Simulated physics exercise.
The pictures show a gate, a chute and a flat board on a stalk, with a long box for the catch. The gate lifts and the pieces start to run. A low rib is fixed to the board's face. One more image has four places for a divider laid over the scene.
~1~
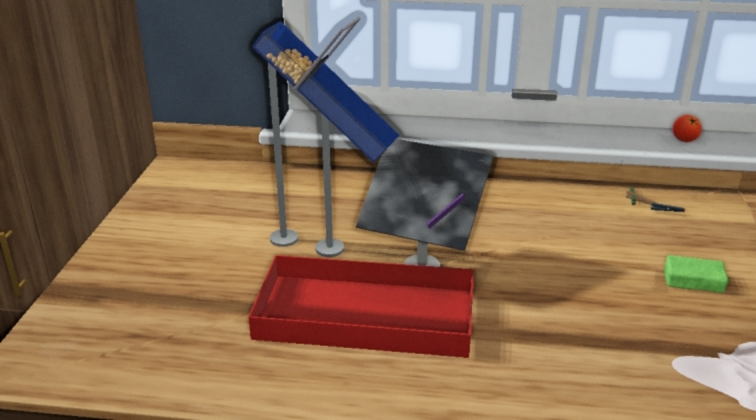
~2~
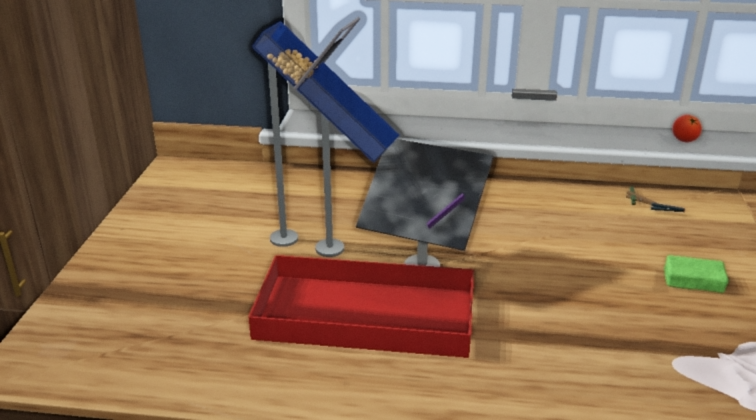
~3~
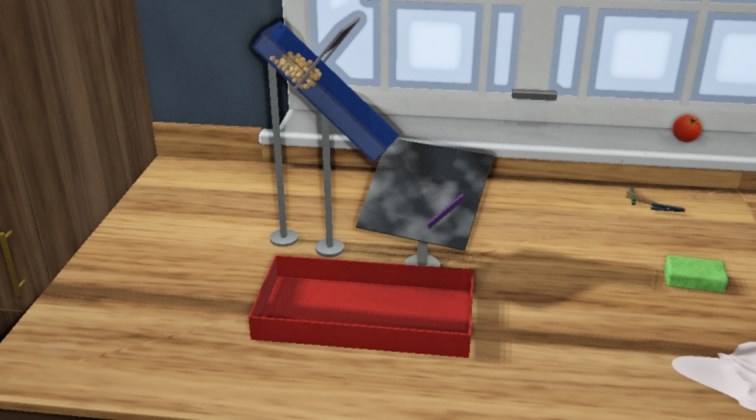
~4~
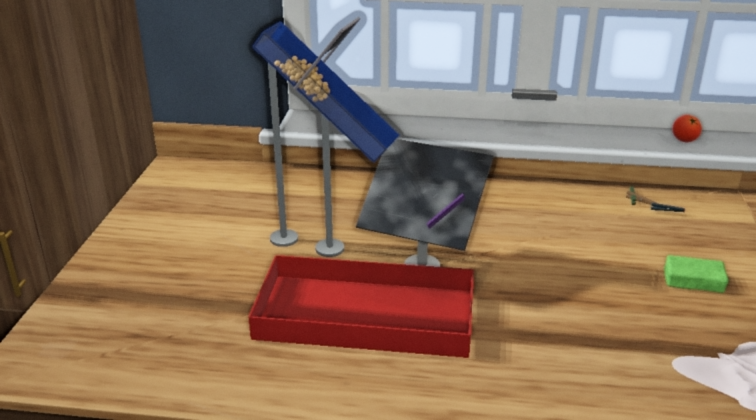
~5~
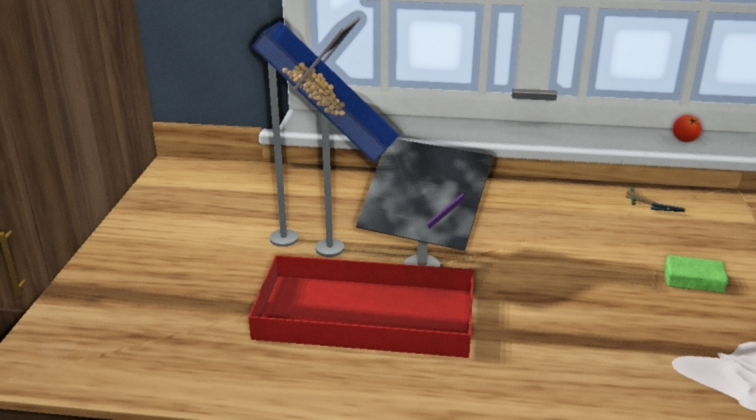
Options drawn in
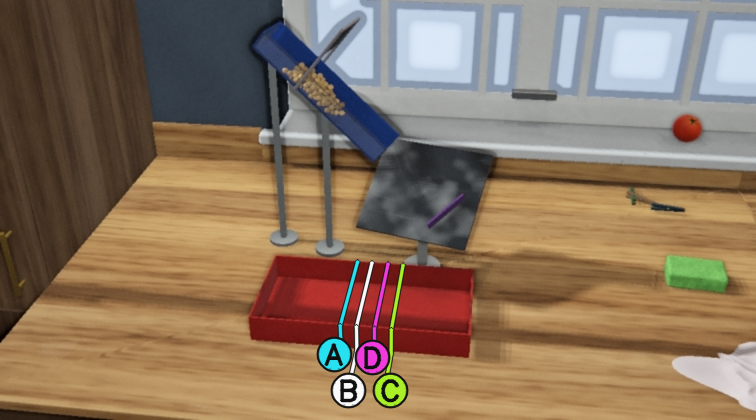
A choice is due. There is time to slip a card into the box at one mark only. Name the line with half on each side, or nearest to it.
C is best.
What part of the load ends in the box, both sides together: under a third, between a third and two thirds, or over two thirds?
It is over two thirds.
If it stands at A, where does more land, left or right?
Right.
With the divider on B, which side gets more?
The right side.
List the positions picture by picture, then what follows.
The first frame shows load behind the gate (297, 68), dried chickpeas; lip of the chute (381, 155), sloping fairly steeply.
The second frame shows middle of the board (424, 191), tilted fairly steeply; middle of its low edge (409, 238); of its high edge (439, 146).
The third frame shows front corners of the box (249, 317) and (470, 335), empty; front of the load (313, 84).
The fourth frame shows middle of the load (307, 76); its front (325, 96), roughly a quarter of the way to the lip; rib from (463, 194) to (427, 224).
The fifth frame shows middle of the load (318, 88); its front (342, 113), roughly half of the way to the lip.
On the marked copy, line A crosses the front rim at (340, 324); line B crosses the front rim at (356, 325); line C crosses the front rim at (391, 328); line D crosses the front rim at (374, 327).
With A, of what is caught, not one piece on the left of the divider, every piece on the right.
With B, of what is caught, just a few on the left of the divider, almost all on the right.
With C, of what is caught, roughly a third on the left of the divider, roughly two thirds on the right.
With D, of what is caught, about a tenth on the left of the divider, almost all on the right.
